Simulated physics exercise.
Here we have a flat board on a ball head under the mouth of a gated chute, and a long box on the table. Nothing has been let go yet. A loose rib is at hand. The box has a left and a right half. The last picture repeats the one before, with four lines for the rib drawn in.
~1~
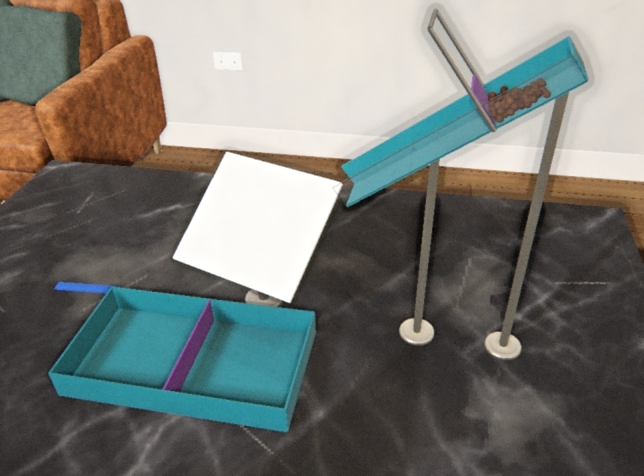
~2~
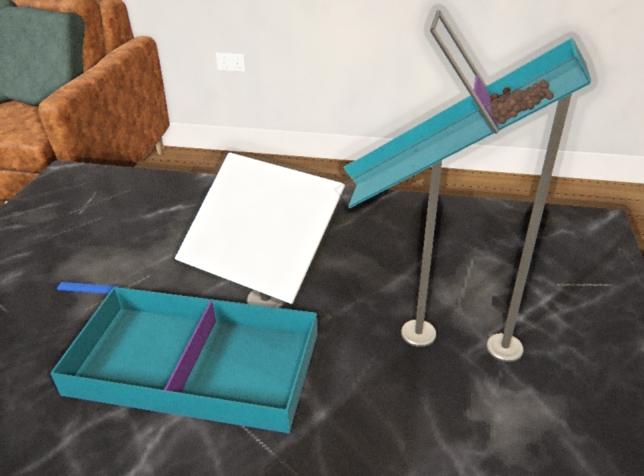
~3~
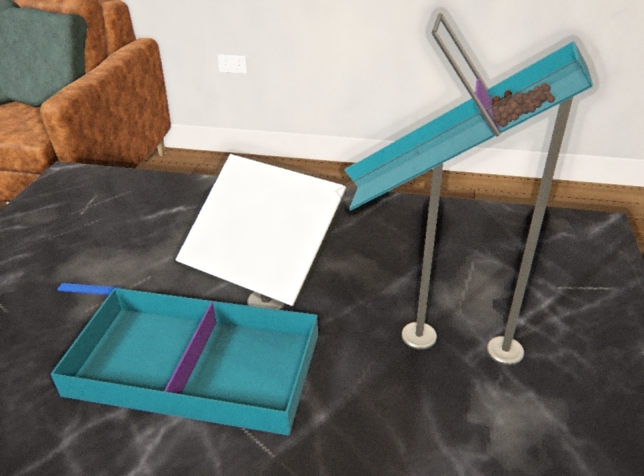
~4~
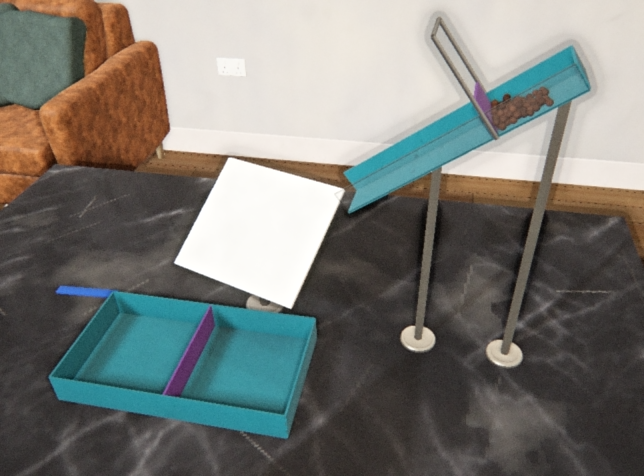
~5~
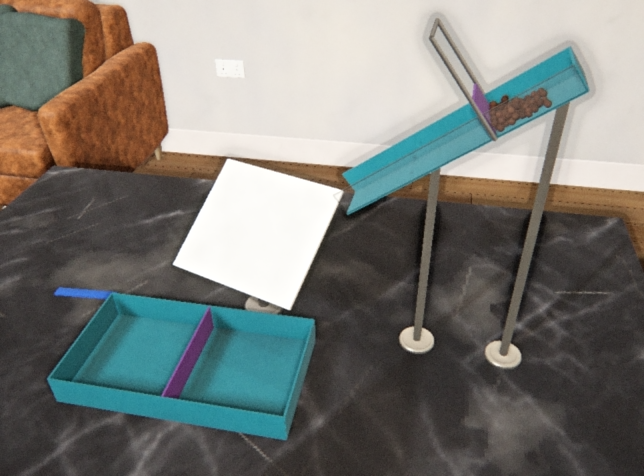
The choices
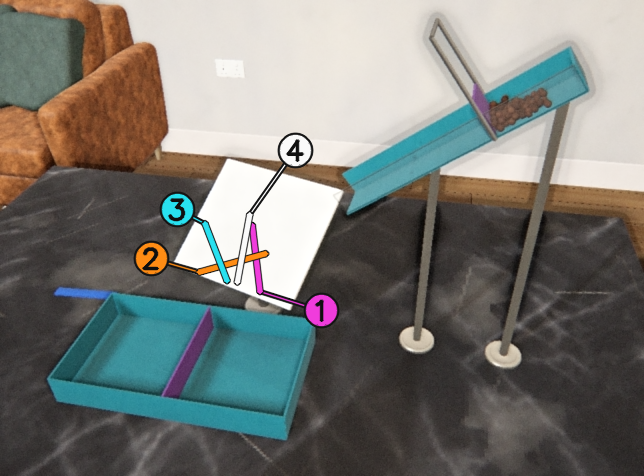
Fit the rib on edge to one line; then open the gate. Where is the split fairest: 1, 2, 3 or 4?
The answer is line 2.
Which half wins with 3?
Right.
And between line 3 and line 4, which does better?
That is line 3.
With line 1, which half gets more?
The right half.
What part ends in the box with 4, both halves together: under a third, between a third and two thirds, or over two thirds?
Over two thirds.
On the marked copy, line 1 from (252, 225) to (260, 291); line 2 from (265, 253) to (199, 272); line 3 from (205, 223) to (227, 280); line 4 from (249, 214) to (237, 282).
With 1, of what is caught, about a tenth in the left half, almost all in the right.
With 2, of what is caught, roughly half in the left half, roughly half in the right.
With 3, of what is caught, roughly a quarter in the left half, the larger part in the right.
With 4, of what is caught, just a few in the left half, almost all in the right.
